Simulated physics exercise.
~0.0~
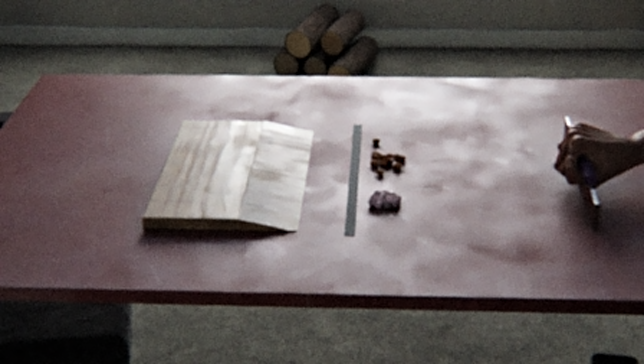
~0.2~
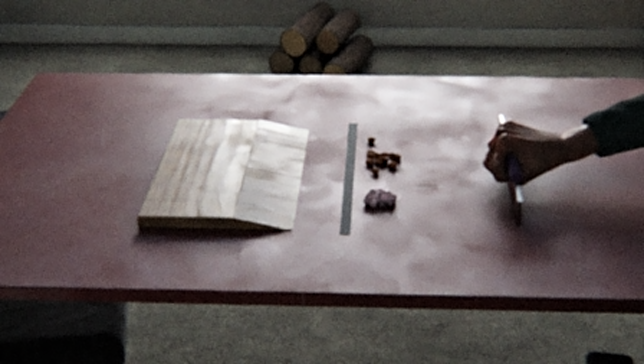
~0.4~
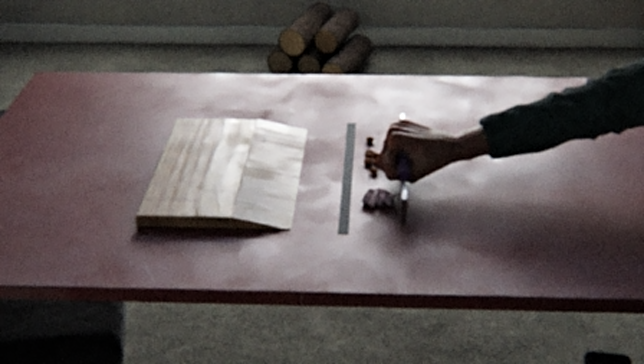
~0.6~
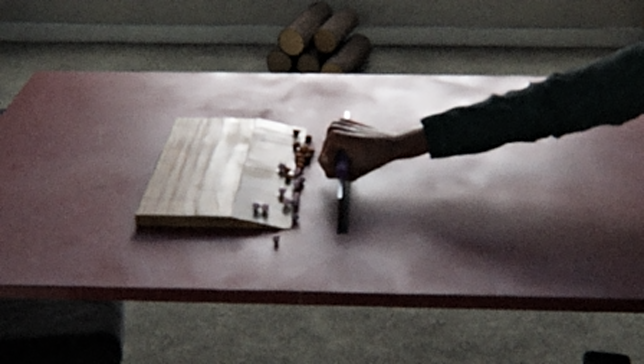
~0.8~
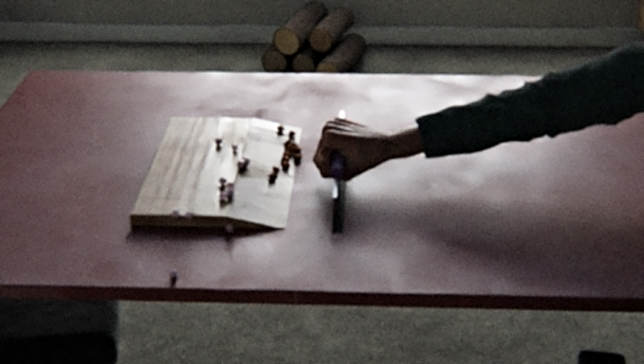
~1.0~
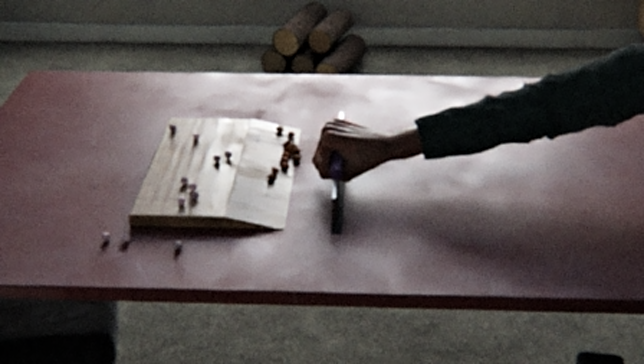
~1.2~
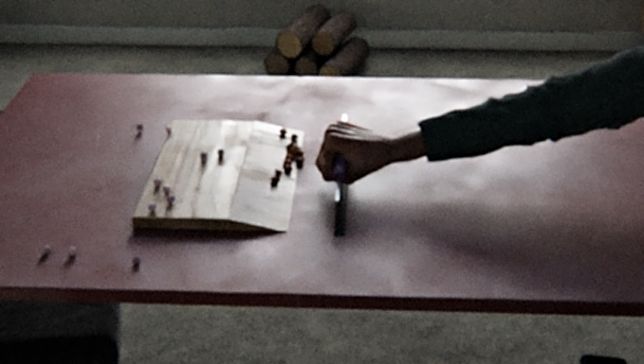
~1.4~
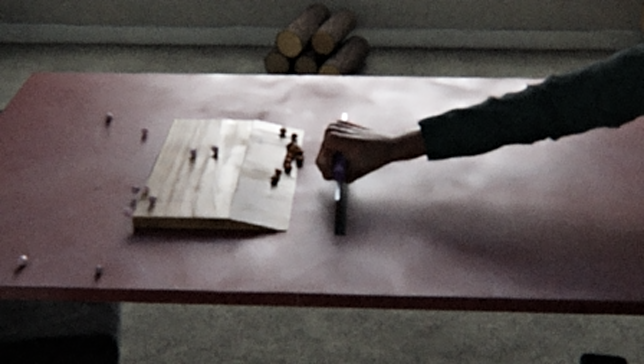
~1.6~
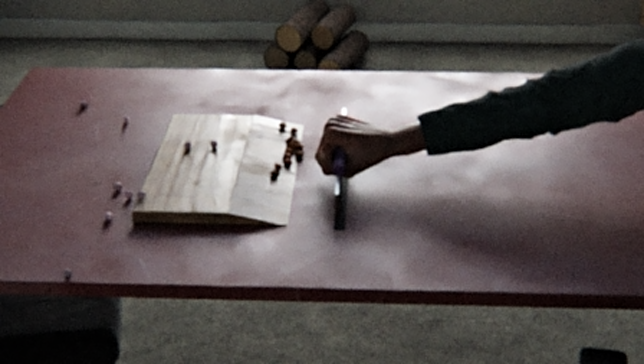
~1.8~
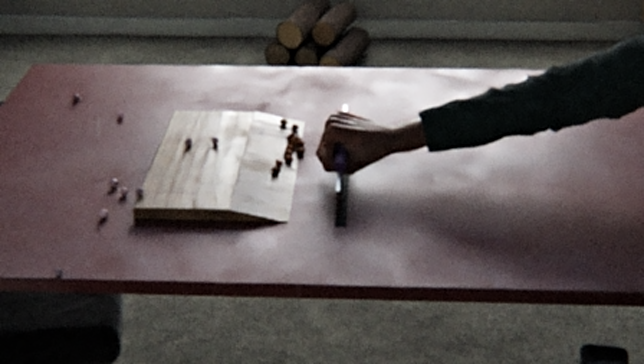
A hand sweeps two small piles left with a scraper, scattering some past a wooden ramp.
